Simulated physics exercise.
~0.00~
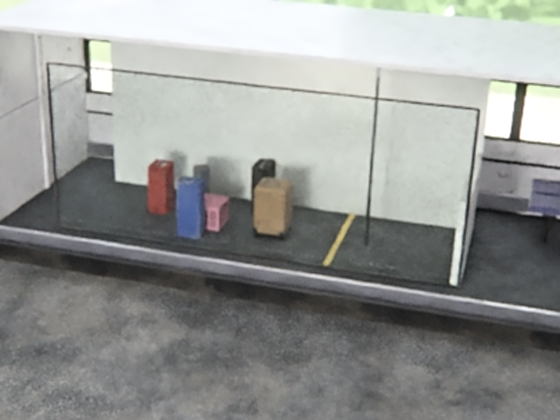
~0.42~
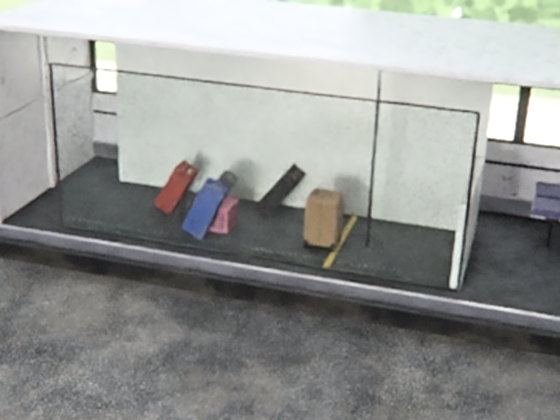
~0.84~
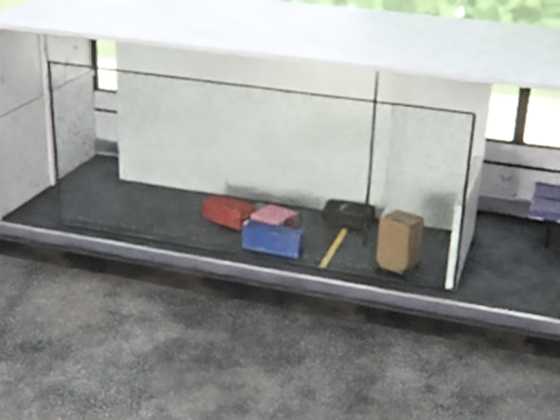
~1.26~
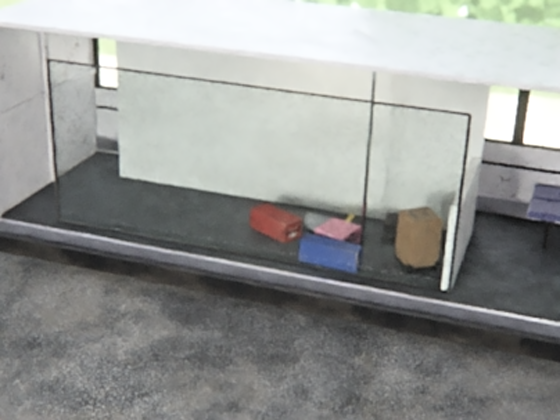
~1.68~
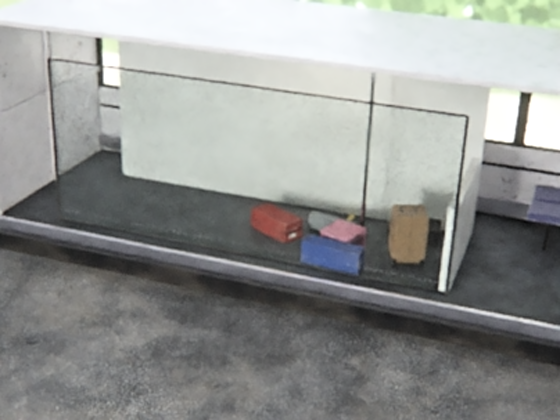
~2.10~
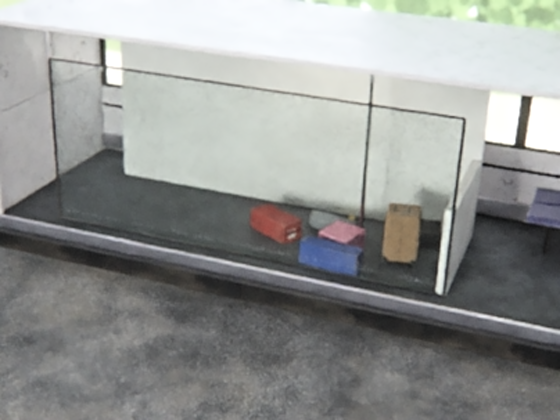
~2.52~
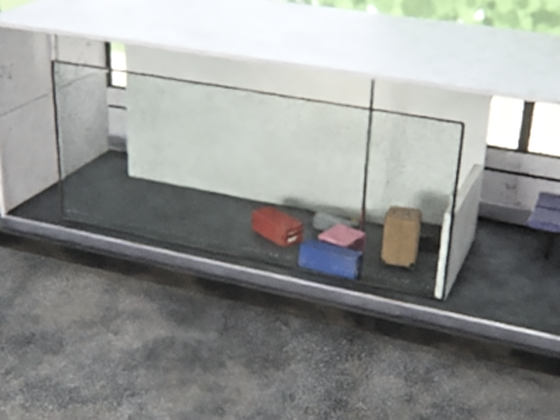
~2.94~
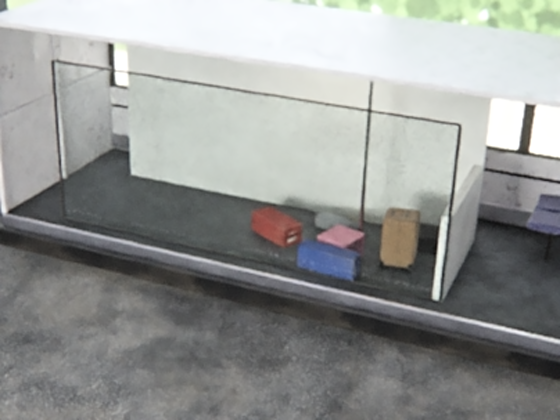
A group of cases and boxes, red, blue, pink, grey, black and brown, stands on the dark floor of a glass-fronted shelter, seen from above and outside, with a yellow line to their right. The tall red, blue and black boxes tip over to the right while the upright brown case rolls across the line. They fall onto their sides and slide right with the pink crate and grey roll. The brown case nears the right wall, then drifts slightly back. Finally everything rests, the red box short of the line, the blue and pink ones across it, and the brown case still upright.
